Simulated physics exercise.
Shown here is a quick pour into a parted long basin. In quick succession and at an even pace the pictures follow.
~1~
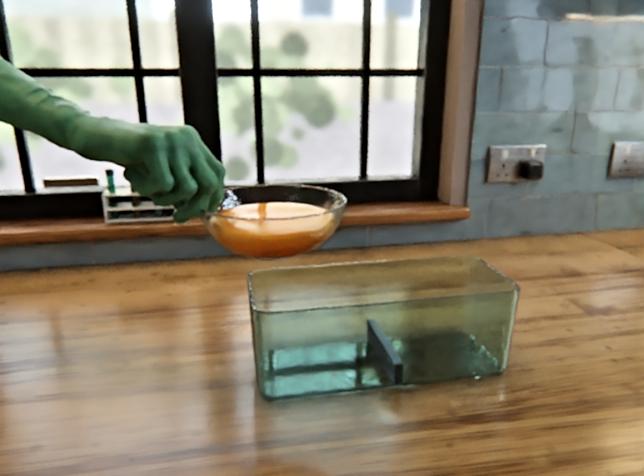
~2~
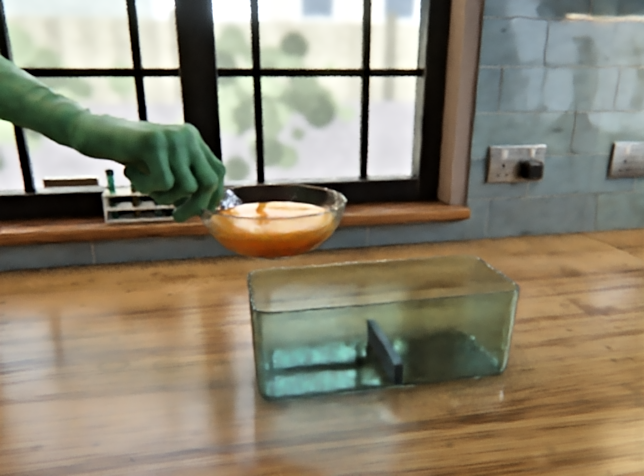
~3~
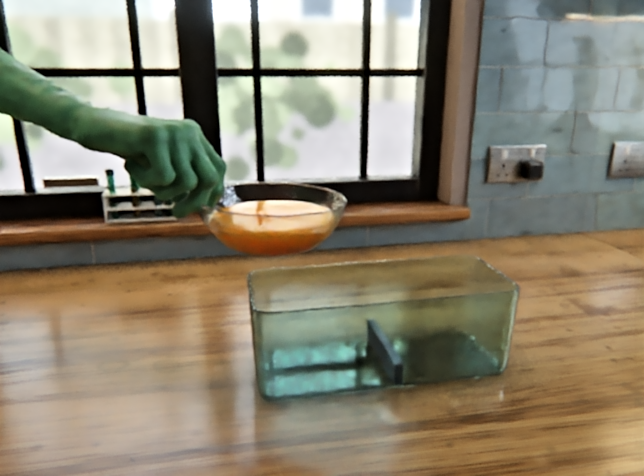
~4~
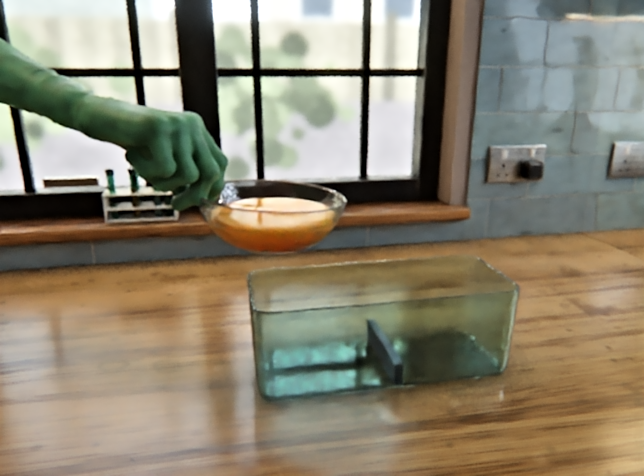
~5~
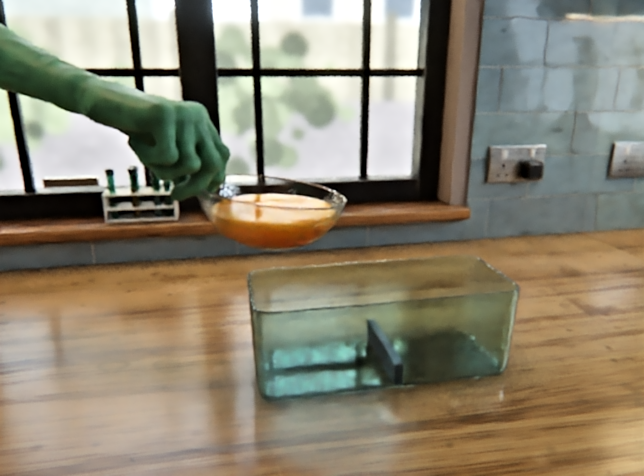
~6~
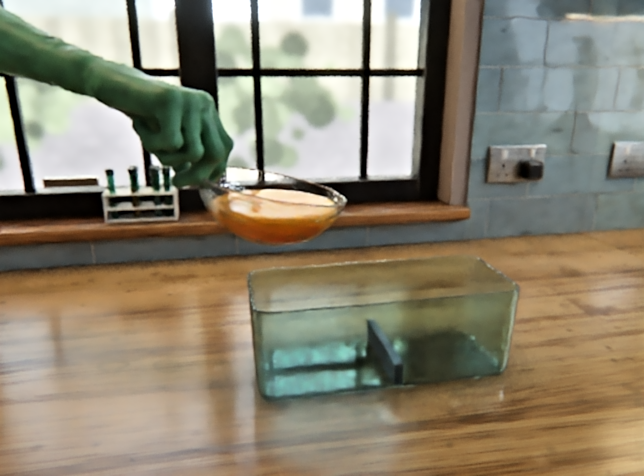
Kitchen counter by a window, a green hand gradually tilting a glass bowl of orange liquid rightward above a divided clear basin.
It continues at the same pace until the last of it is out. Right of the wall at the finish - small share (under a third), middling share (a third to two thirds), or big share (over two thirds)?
Big.
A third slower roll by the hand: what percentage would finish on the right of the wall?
Around 85 per cent ends up there.
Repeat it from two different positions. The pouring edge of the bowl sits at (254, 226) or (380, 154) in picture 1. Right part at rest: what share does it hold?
About 20 and 75 per cent.
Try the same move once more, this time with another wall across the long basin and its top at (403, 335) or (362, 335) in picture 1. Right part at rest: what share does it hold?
Roughly 75 % and then 90 %.
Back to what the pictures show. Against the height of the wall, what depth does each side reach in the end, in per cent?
Left near 10; right near 70.
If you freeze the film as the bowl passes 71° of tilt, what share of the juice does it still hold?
Roughly 40 percent remains at that point.
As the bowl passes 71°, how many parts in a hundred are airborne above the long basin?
Something close to 50 percent of it.
A moment on, the bowl is tipped part way and 42 per cent is still to pour, 2 is left of the wall and 4 right of it.
Next, the bowl is tipped right over and 0 per cent is still to pour, 6 is left of the wall and 86 right of it.
Then the bowl is tipped right over and 0 per cent is still to pour, 18 is left of the wall and 80 right of it.
Later the bowl is tipped right over and 0 per cent is still to pour, 19 is left of the wall and 80 right of it.
Finally, 19 per cent lies left of the wall, 80 right of it and 1 outside.
